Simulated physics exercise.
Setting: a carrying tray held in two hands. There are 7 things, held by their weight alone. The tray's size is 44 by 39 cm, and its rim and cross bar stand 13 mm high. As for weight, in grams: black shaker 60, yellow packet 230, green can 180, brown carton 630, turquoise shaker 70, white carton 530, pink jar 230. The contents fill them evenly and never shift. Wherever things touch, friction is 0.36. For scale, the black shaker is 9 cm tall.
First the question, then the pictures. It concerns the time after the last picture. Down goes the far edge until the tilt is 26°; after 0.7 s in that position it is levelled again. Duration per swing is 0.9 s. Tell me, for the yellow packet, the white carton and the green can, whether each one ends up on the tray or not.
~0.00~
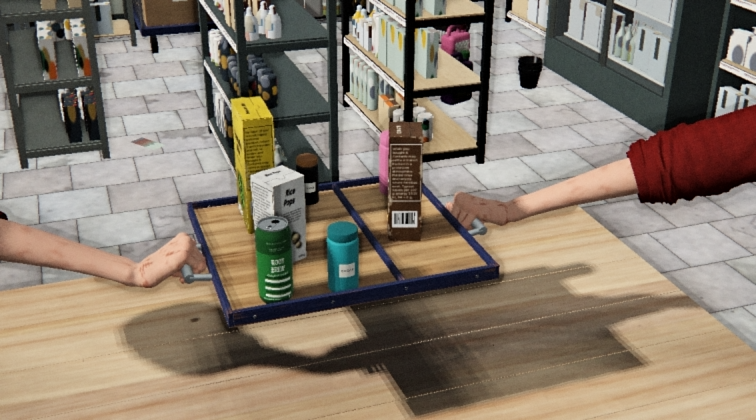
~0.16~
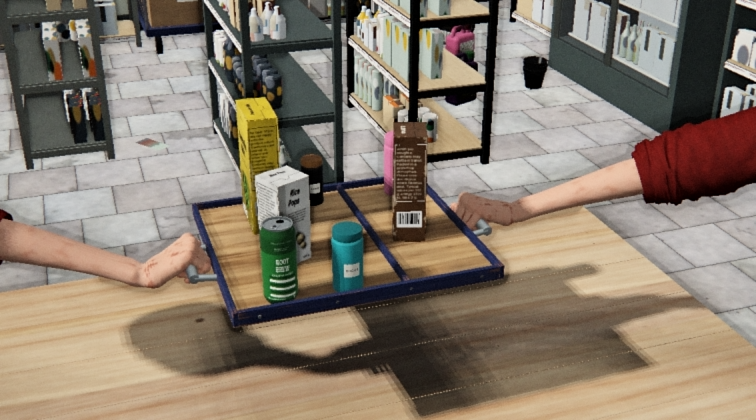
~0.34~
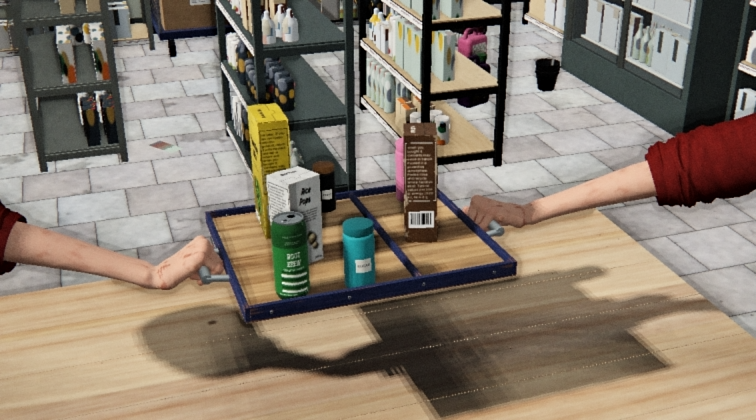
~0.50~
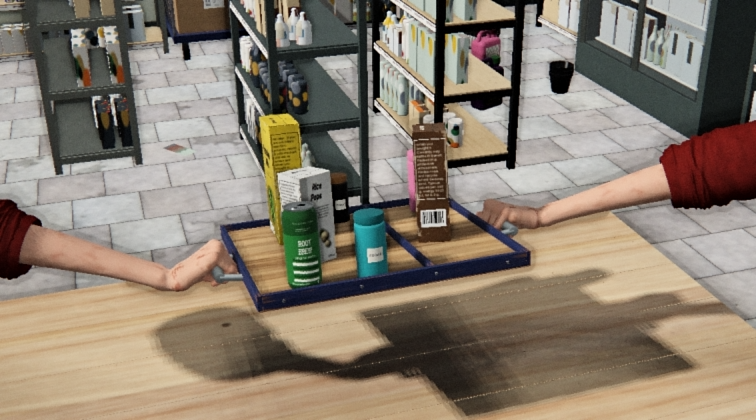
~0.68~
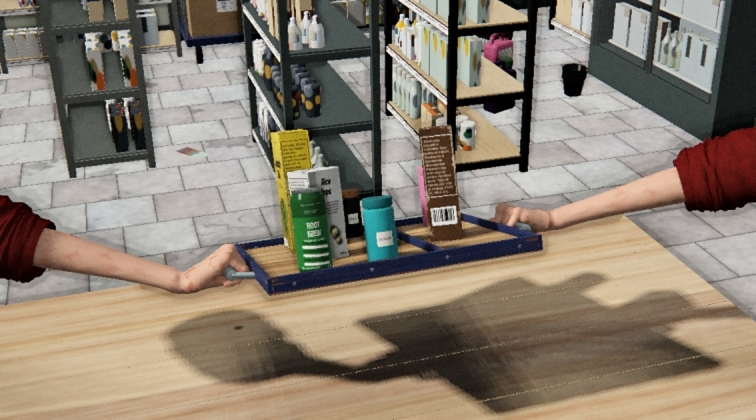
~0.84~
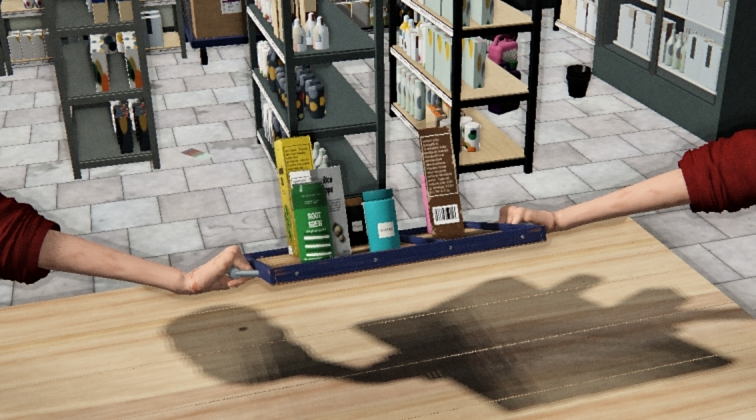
In the end, the yellow packet stays put, the white carton stays put, the green can stays put.
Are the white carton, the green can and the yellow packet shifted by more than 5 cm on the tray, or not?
Note: White carton departs its position. Green can departs its position. Yellow packet is left in place.
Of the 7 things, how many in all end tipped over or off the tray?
Total: 4.
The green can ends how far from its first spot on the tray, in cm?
Roughly 15 cm.
After 1.24 s, tray tilted 26°, far edge down; white carton tipped 10° from how it sat near (301, 213); green can slid 15 cm near (297, 222); yellow packet tipped 10° from how it sat near (297, 194).
After 1.54 s, tray tilted 26°, far edge down; black shaker, brown carton and pink jar now off the tray; green can tipped 11° from how it sat near (291, 221); white carton tipped 10° from how it sat near (297, 214).
After 1.94 s, tray tilted 22°, far edge down; green can tipped 11° from how it sat near (292, 221); white carton tipped 10° from how it sat near (297, 212); yellow packet tipped 10° from how it sat near (295, 189).
After 2.34 s, tray tilted 4°, far edge down; green can slid 15 cm near (300, 227); white carton slid 9 cm near (299, 208); yellow packet slid 2 cm near (298, 173).
At rest (3.2 s), off the tray, black shaker, brown carton and pink jar; tipped over on the tray, turquoise shaker; not toppled but over 5 cm from the start, green can and white carton; the last one in place, give or take 5 cm. In the last view, yellow packet near (299, 171), white carton near (300, 209).
